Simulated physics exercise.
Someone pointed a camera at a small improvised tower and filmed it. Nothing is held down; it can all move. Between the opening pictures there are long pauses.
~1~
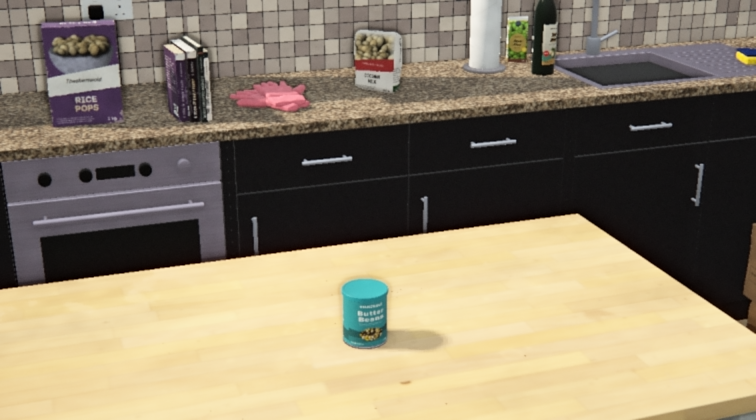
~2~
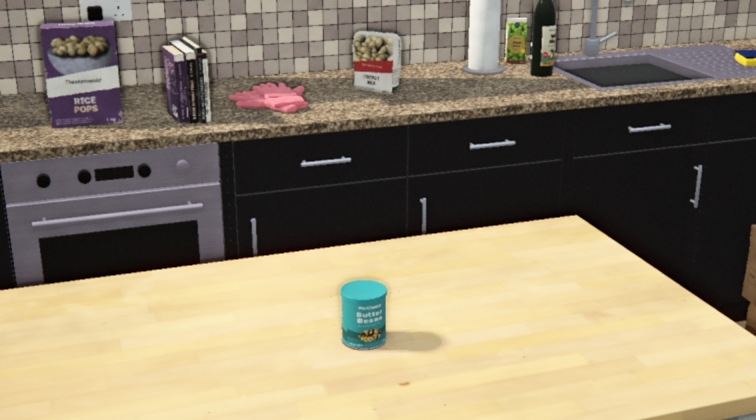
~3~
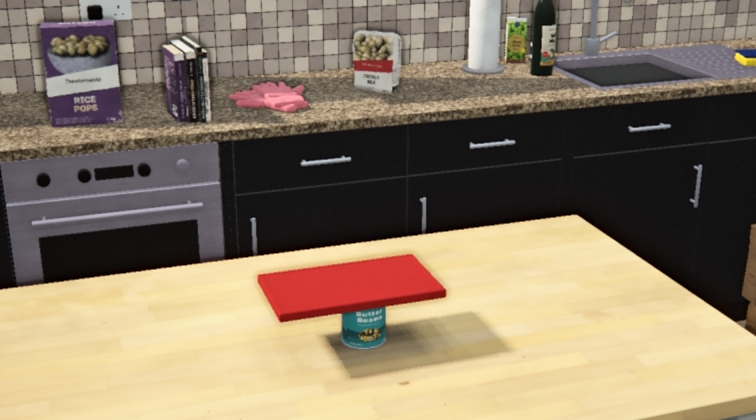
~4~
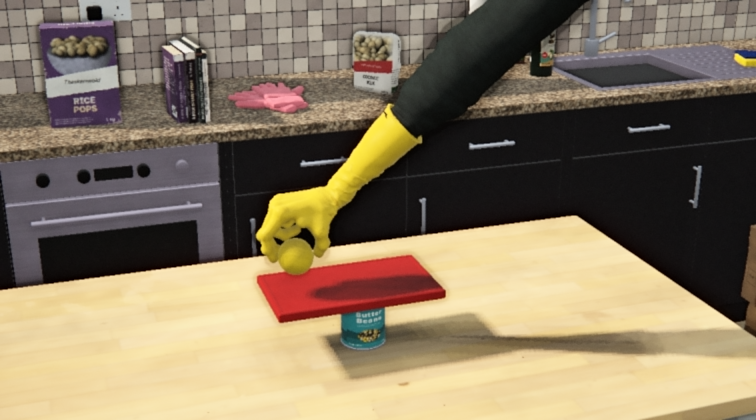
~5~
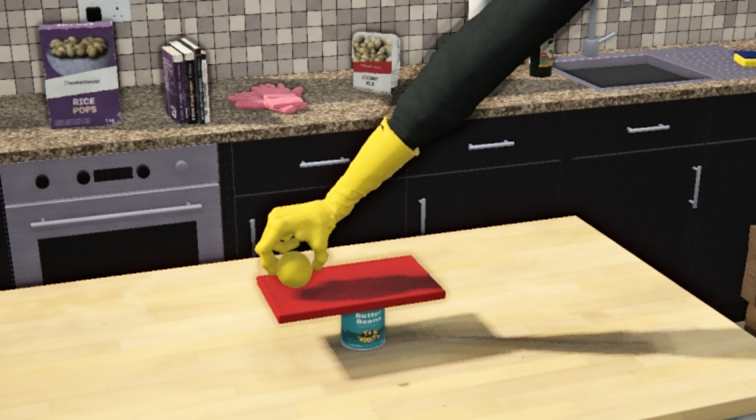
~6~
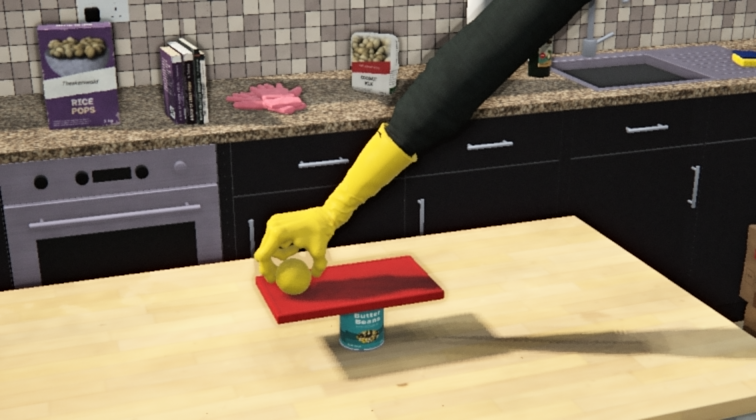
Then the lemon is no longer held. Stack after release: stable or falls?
The stack does not stay intact.
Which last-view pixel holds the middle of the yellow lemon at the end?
In the final view it sits at roughly (256, 345).
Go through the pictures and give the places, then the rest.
The last thing is not in view yet; turquoise tin (365, 314), in the first picture.
The last thing is not in view yet; turquoise tin (364, 315), in the second picture.
The last thing is not in view yet; turquoise tin (364, 315), in the third picture.
On its way; yellow lemon (296, 256); turquoise tin (363, 315), in the fourth picture.
On its way; yellow lemon (294, 269); turquoise tin (363, 316), in the fifth picture.
In place under the hand; yellow lemon (293, 276); turquoise tin (362, 316), in the sixth picture.
Then, 0.40 s on from there, yellow lemon now fallen; red lid turned 47° from how it was put.
Then, 0.60 s on from there, red lid turned 47° from how it was put.
In the end, fallen, yellow lemon; toppled in the stack, red lid; turquoise tin unmoved. At the end, from the last picture's camera, yellow lemon near (257, 345). The stack gives way.
